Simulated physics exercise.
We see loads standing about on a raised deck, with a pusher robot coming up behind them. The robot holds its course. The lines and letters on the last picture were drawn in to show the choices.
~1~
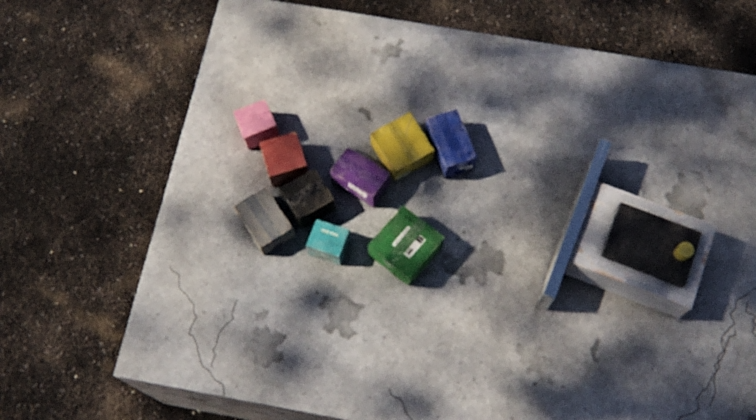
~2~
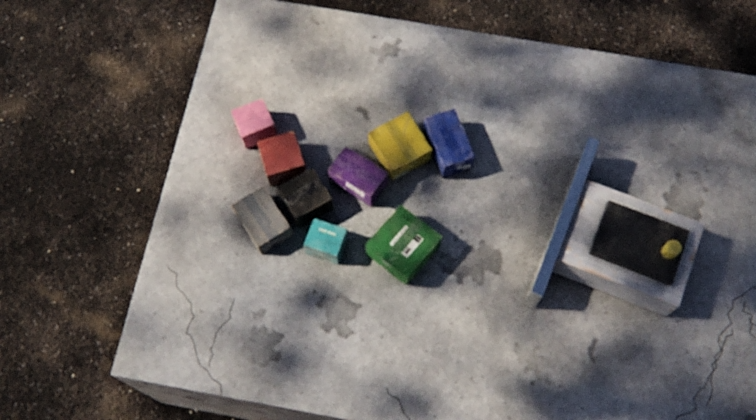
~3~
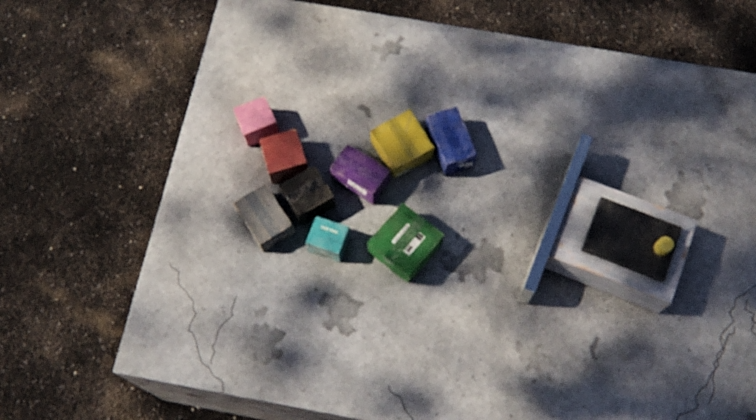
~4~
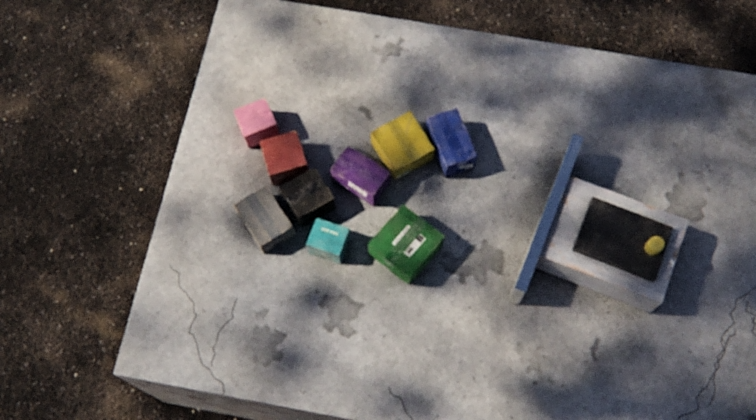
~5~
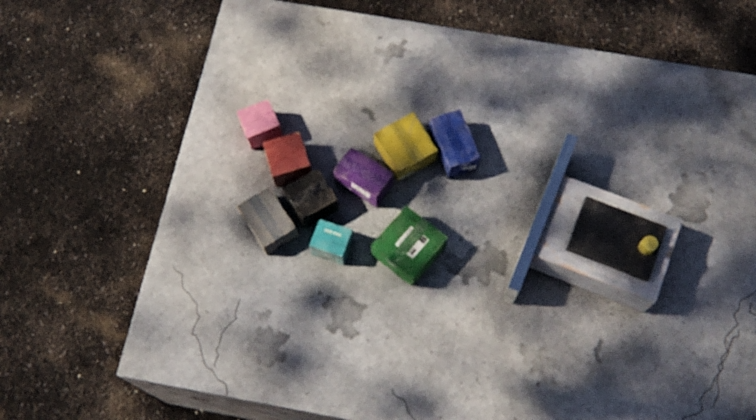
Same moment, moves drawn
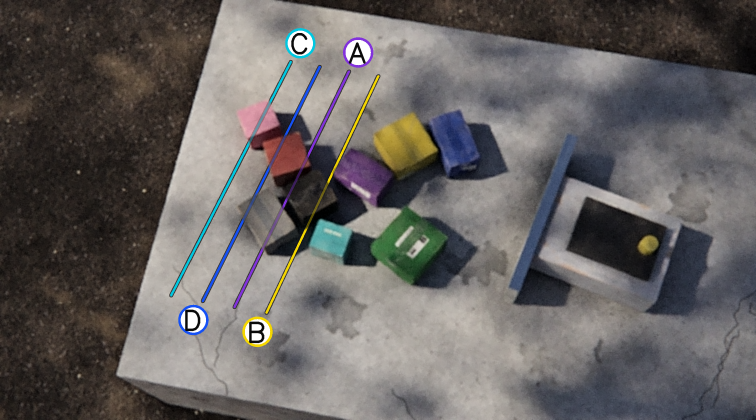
A pusher robot moves slowly left across a raised deck toward a cluster of colored boxes.
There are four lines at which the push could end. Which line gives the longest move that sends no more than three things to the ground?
As far as mark D.
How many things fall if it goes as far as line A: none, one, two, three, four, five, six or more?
By then, none.
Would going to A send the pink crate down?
No.
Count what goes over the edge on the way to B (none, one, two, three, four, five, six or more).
In all, none.
On the marked copy, A at (294, 184); B at (325, 189); C at (234, 174); D at (264, 179).
Taking D. A third of the way, robot (505, 217); blue parcel (436, 132); yellow box (388, 141).
Two thirds of the way, robot (403, 199); grey box (208, 196); pink crate (255, 113).
When it is over, robot (324, 186); grey box over the edge; red crate over the edge; two fallen.
As for the rest, A is within the limit but short; B is within the limit but short; C drops five.
